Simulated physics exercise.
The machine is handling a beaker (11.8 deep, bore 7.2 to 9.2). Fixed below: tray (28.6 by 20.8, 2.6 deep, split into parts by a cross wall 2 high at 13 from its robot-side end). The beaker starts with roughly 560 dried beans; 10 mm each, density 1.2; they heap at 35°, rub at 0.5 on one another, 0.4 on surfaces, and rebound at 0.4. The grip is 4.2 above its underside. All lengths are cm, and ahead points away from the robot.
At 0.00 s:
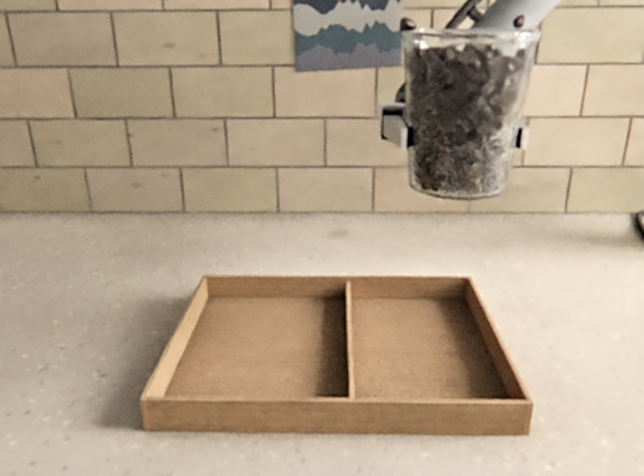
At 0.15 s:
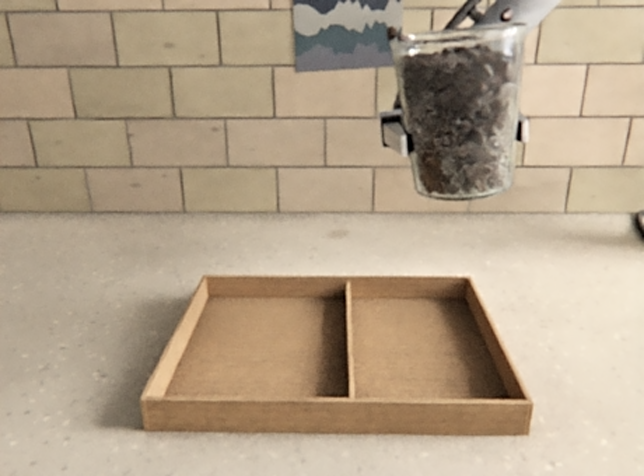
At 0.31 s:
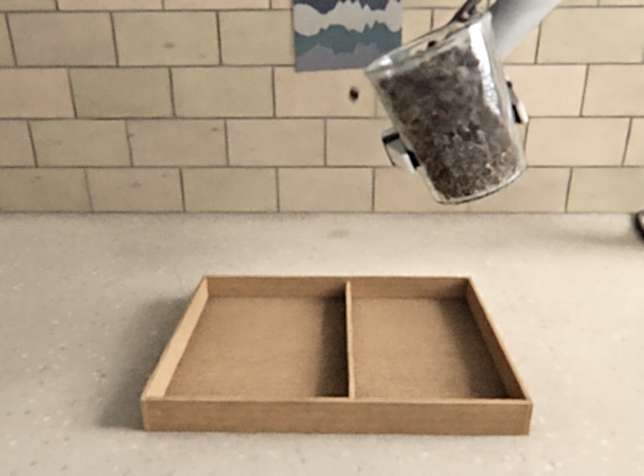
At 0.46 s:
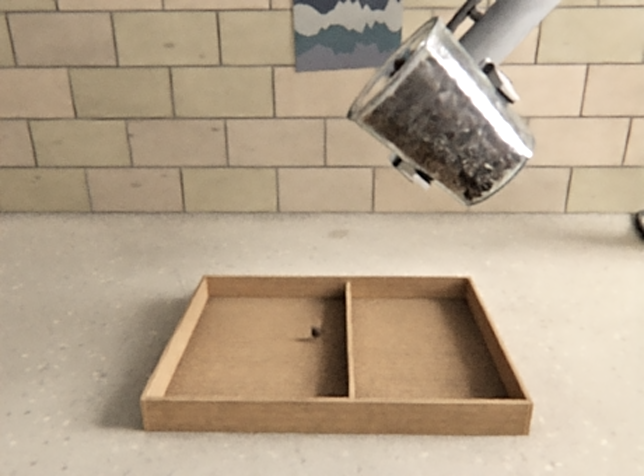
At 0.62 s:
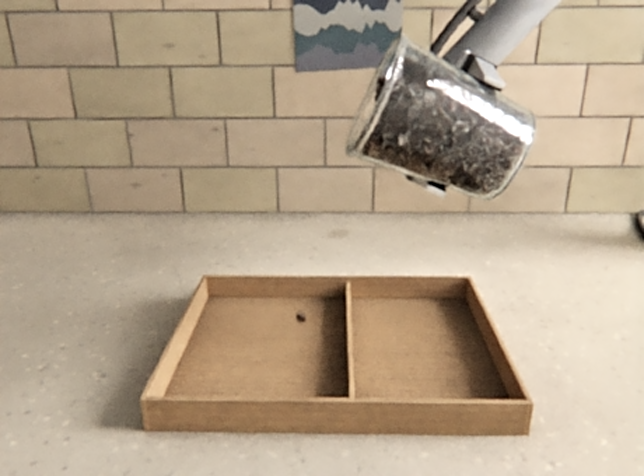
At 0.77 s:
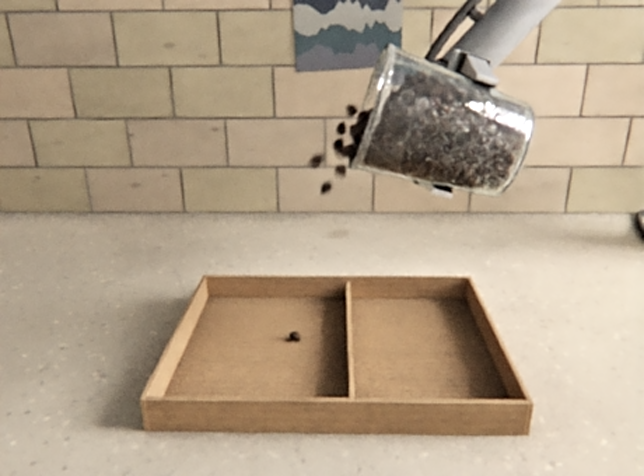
A clear beaker full of dark beans, held by a mechanical gripper, tilted steadily leftward above a divided wooden tray; one bean dropped into the left section, then several more slipped over the rim.
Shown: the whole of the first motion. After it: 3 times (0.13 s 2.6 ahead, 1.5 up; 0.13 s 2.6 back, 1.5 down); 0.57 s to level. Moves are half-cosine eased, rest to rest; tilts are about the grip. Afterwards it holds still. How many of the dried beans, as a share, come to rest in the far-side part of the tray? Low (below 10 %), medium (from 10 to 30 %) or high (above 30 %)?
In the far-side part of the tray the share is high, above 30 %.
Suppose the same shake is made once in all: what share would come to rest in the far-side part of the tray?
In that case some 20 per cent.
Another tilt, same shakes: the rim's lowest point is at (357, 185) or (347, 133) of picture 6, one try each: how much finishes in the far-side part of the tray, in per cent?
Some 75 and 20 per cent.
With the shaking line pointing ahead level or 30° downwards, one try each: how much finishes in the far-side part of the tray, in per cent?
Some 35 and 20 per cent.
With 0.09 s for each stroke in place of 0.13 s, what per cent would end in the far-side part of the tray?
It would be near 60 per cent.
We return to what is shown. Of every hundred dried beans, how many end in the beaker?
Roughly 60 per cent.
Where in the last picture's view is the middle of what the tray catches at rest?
At about (277, 345).
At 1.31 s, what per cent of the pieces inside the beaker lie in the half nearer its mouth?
Some 50 per cent.
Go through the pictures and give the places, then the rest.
In the first picture, beaker middle at (463, 114), level; upper third of the load around (464, 70), from x 405 to 520, top at y 25; 563 in the beaker.
In the second picture, beaker middle at (460, 115), tilted 7° forward; upper third of the load around (460, 70), from x 390 to 510, top at y 15.
In the third picture, beaker middle at (453, 117), tilted 25° forward; upper third of the load around (446, 77), from x 355 to 515, top at y 20; 562 in the beaker, 1 in flight or on a rim.
In the fourth picture, beaker middle at (446, 122), tilted 48° forward; upper third of the load around (435, 88), from x 315 to 520, top at y 45; 562 in the beaker, 1 in the far-side part.
In the fifth picture, beaker middle at (442, 127), tilted 66° forward; upper third of the load around (429, 98), from x 300 to 520, top at y 60; 562 in the beaker, 1 in the far-side part.
In the sixth picture, beaker middle at (441, 130), tilted 73° forward; upper third of the load around (434, 107), from x 295 to 520, top at y 75; 559 in the beaker, 1 in the far-side part, 3 in flight or on a rim.
After 1.31 s, tilted 73° forward, highest piece 23 above the table; 389 in the beaker, 113 in the far-side part, 61 in flight or on a rim.
After 1.85 s, tilted 33° forward, highest piece 26 above the table; 326 in the beaker, 236 in the far-side part, 1 in the robot-side part.
After 2.32 s, level, highest piece 26 above the table; 326 in the beaker, 236 in the far-side part, 1 in the robot-side part.
After 3.37 s, level, highest piece 26 above the table; 326 in the beaker, 236 in the far-side part, 1 in the robot-side part.
At rest, 326 in the beaker, 236 in the far-side part, 1 in the robot-side part. That is 42 % in the far-side part of the tray.
